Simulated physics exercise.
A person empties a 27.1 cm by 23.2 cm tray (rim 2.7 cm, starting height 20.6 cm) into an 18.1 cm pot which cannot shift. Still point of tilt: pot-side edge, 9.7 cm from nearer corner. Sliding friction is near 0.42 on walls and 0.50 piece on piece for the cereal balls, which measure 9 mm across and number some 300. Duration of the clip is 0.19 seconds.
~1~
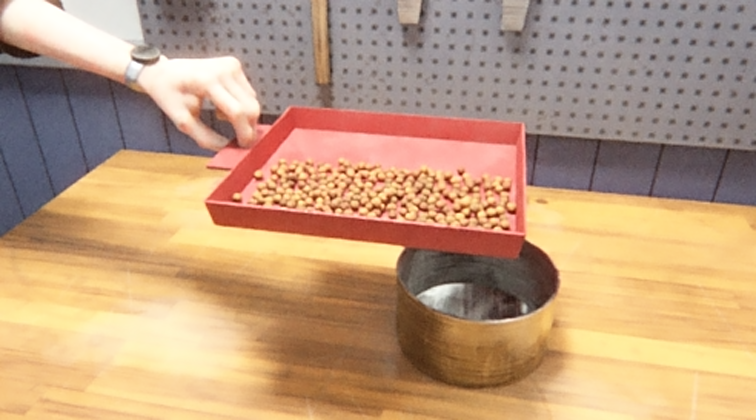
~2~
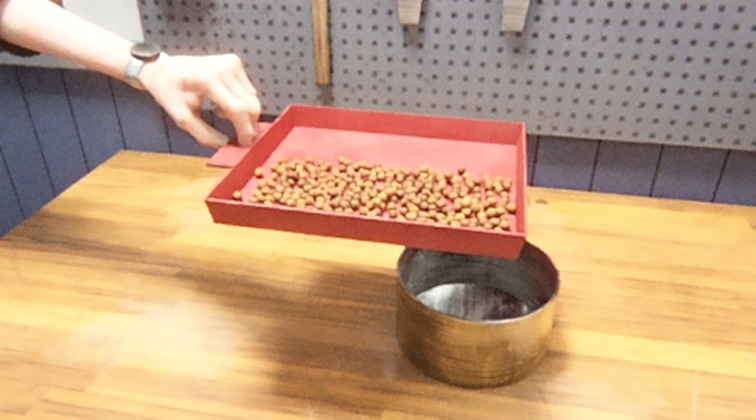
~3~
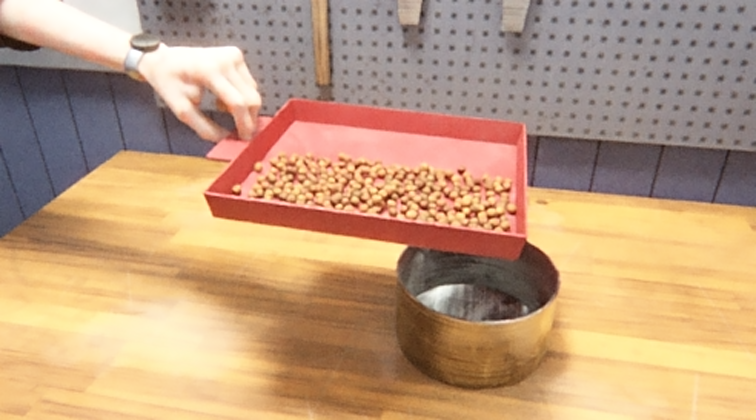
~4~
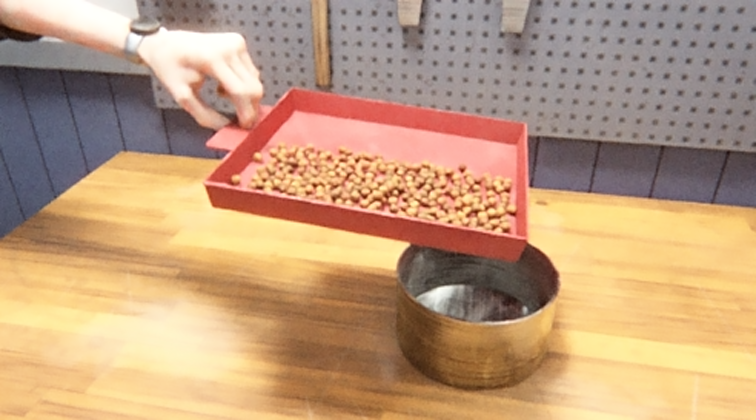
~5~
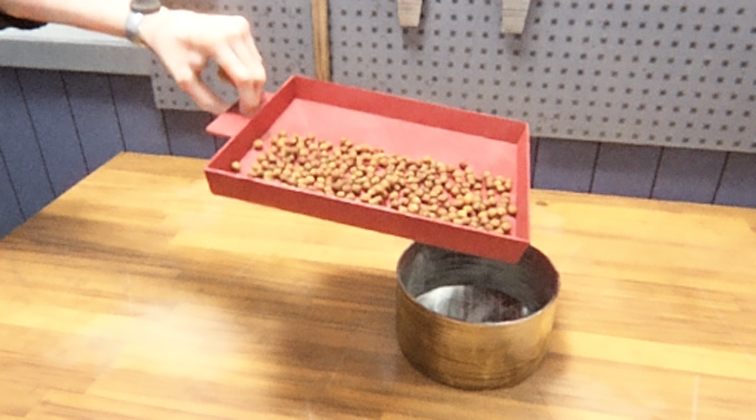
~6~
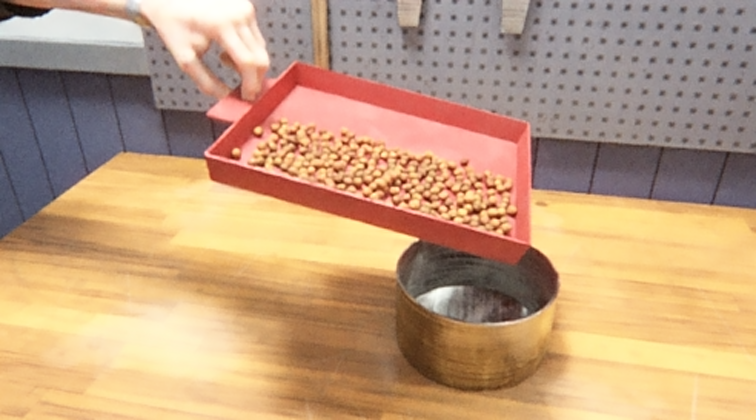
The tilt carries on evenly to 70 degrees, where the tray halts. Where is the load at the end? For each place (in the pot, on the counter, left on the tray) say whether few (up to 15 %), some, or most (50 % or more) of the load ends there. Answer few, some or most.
Pot: Few; counter: Few; tray: Most.
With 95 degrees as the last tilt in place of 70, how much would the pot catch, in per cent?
The pot would get around 0 per cent.
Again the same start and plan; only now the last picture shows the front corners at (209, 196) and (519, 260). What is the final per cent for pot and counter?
Pot: 0, counter: 0.
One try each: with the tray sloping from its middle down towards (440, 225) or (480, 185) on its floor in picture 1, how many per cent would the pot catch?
Roughly 0 per cent on the first try and 0 per cent on the second.
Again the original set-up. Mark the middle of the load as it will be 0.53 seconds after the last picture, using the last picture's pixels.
Estimated load position: Around (483, 164).
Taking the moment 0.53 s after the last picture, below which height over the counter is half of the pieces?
The halfway mark is near 26 cm.
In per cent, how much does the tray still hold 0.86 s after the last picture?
Close to 100 in a hundred parts of the load.
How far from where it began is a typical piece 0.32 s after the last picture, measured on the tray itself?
It has moved some 3 cm from its start.
Then, 0.32 s after the last picture, tilt 40 degrees; the tray holds 100 %, the pot 0 %.
Then, 0.53 s after the last picture, tilt 59 degrees; the tray holds 100 %, the pot 0 %.
Then, 0.86 s after the last picture, tilt 70 degrees; the tray holds 100 %, the pot 0 %.
In the end, pot 0 %, counter 0 %, tray 100 %.
